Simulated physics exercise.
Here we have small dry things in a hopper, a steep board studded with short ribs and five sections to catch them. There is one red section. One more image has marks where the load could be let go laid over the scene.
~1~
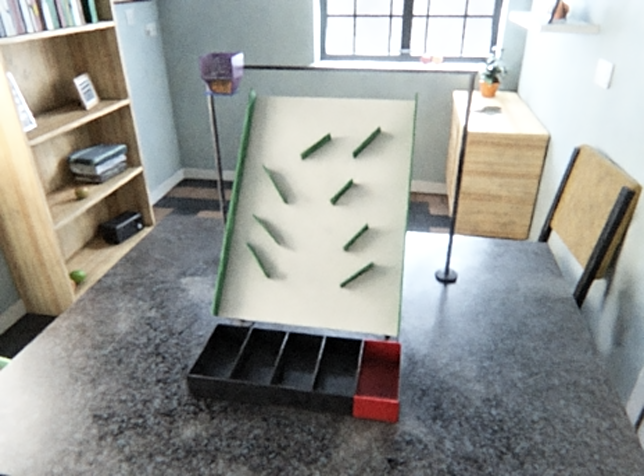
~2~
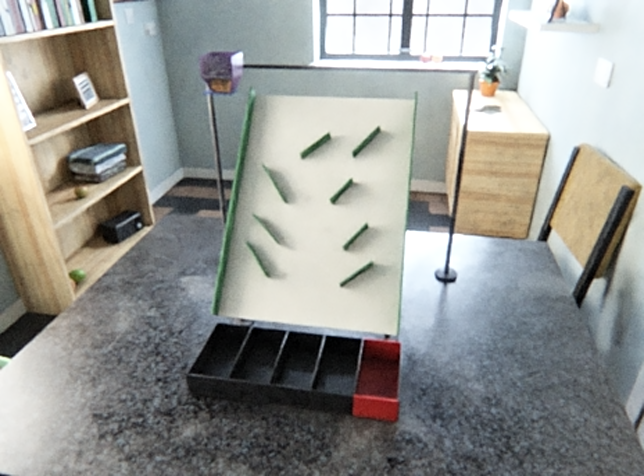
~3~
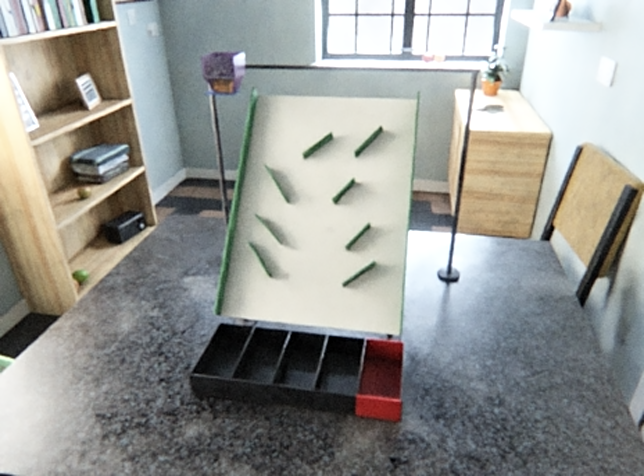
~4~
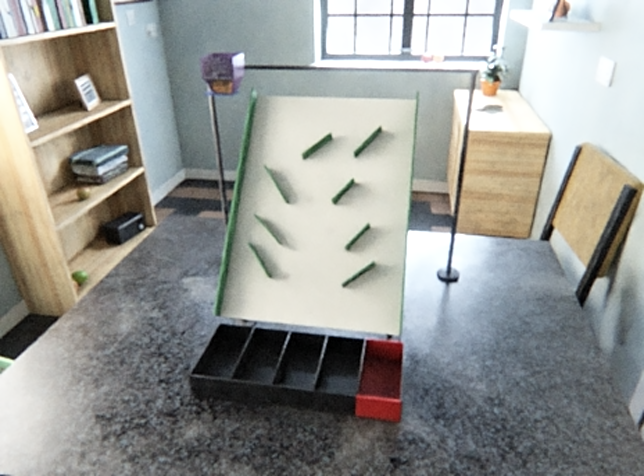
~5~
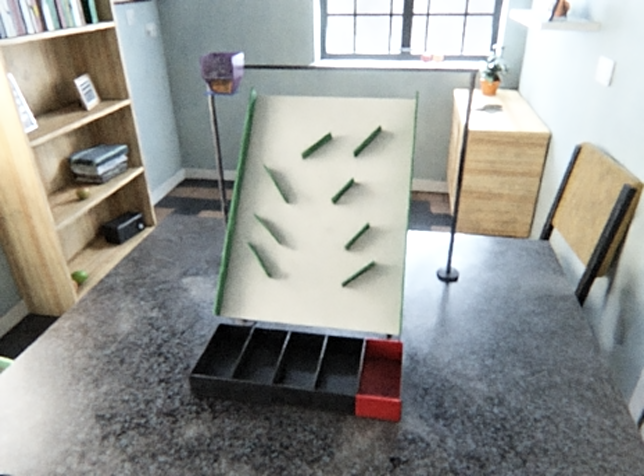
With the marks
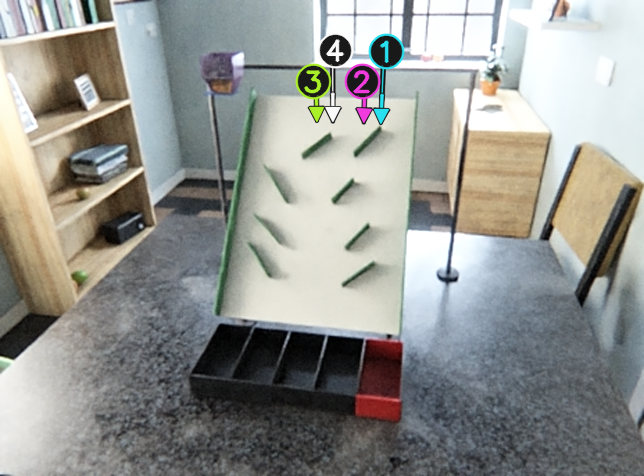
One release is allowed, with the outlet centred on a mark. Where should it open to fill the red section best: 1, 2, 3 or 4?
Take 1.
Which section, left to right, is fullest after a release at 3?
It is the third one.
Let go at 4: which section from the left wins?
The third.
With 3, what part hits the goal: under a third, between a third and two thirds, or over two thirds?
Mark 3 gives under a third.
On the marked copy, mark 1 meets the board at (381, 118); mark 2 meets the board at (363, 117); mark 3 meets the board at (316, 116); mark 4 meets the board at (332, 116).
With 1, about half in the red section, about half in other sections, a stray few held on the board.
With 2, none in the red section, all in other sections.
With 3, none in the red section, all in other sections.
With 4, none in the red section, all in other sections.
